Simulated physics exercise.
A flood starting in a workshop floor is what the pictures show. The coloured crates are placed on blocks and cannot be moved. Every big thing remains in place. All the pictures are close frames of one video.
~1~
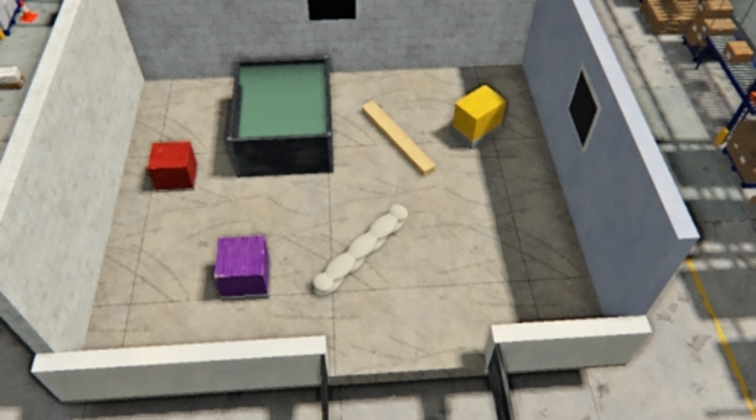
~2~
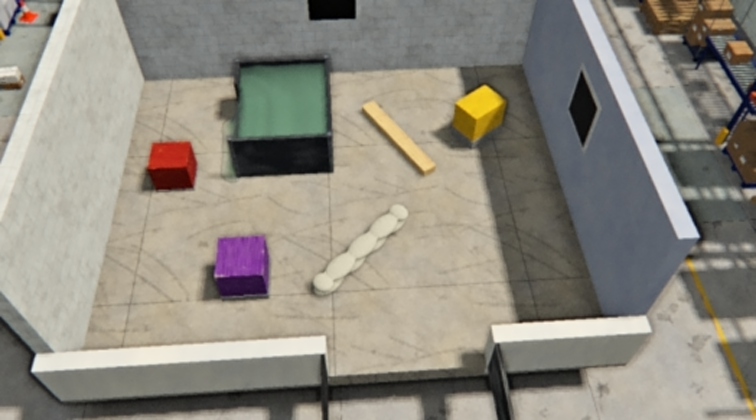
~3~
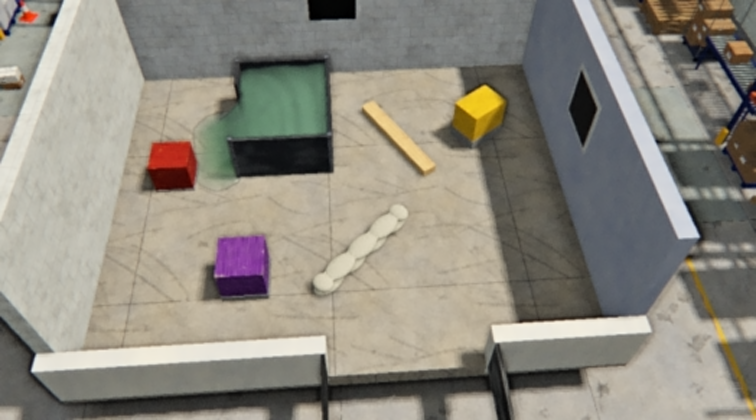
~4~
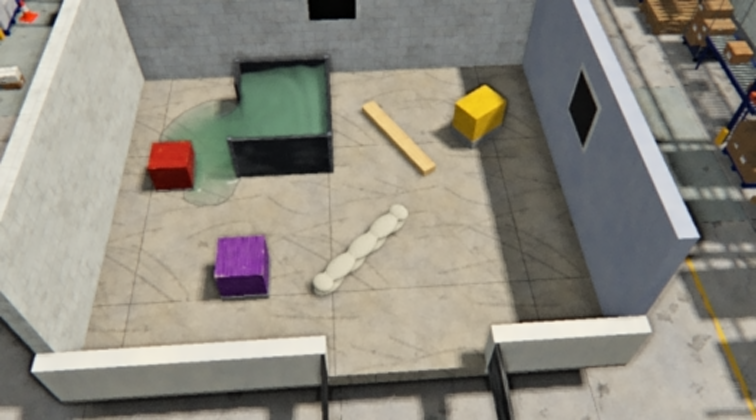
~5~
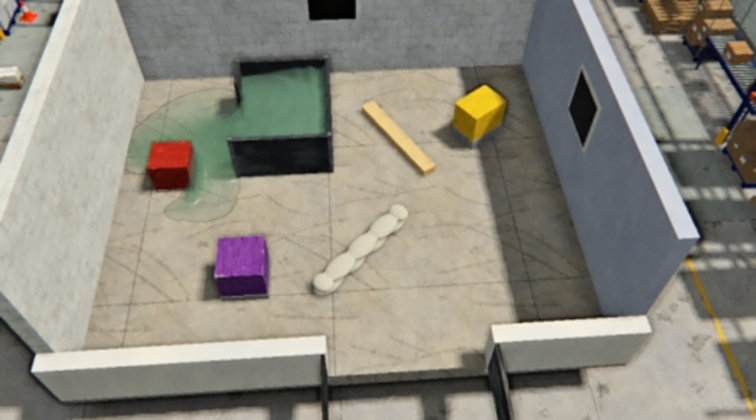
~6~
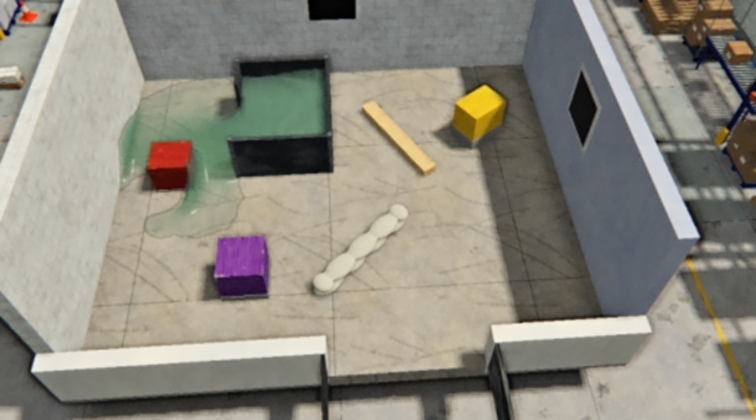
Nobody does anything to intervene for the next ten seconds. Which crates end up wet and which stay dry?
The purple crate gets wet; the red crate gets wet; the yellow crate stays dry.
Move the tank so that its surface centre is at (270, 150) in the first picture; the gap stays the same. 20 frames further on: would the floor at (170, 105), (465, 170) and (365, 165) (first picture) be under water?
Submerged, untouched, untouched.
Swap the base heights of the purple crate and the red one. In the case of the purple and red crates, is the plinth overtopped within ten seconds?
Purple crate: Flooded, red crate: Flooded.
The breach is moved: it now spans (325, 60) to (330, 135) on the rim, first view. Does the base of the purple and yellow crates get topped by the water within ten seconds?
I expect purple remains untouched while yellow goes wet.
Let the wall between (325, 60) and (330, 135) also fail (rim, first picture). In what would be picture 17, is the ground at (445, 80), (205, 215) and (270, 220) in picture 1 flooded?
Those three places would be soaking, still unsoaked and still unsoaked, in that order.
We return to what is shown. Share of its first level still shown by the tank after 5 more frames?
Somewhere around 48 %, give or take.
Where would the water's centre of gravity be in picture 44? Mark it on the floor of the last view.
I'd put my finger on (282, 184).
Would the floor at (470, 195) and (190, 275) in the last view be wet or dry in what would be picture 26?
The first place is spared and the second is inundated.
A moment on, water covers 20 % of the floor; the purple crate water round its plinth, the red crate water round its plinth, the yellow crate not reached.
Next, water covers 35 % of the floor; the purple crate water round its plinth, the red crate water round its plinth, the yellow crate not reached.
Then, water covers 50 % of the floor; the purple crate water round its plinth, the red crate water round its plinth, the yellow crate not reached.
Later, water covers 85 % of the floor; the purple crate water round its plinth, the red crate water round its plinth, the yellow crate water round its plinth.
In the end, water covers 95 % of the floor; the purple crate was topped, the red crate was topped, the yellow crate stayed above the water.
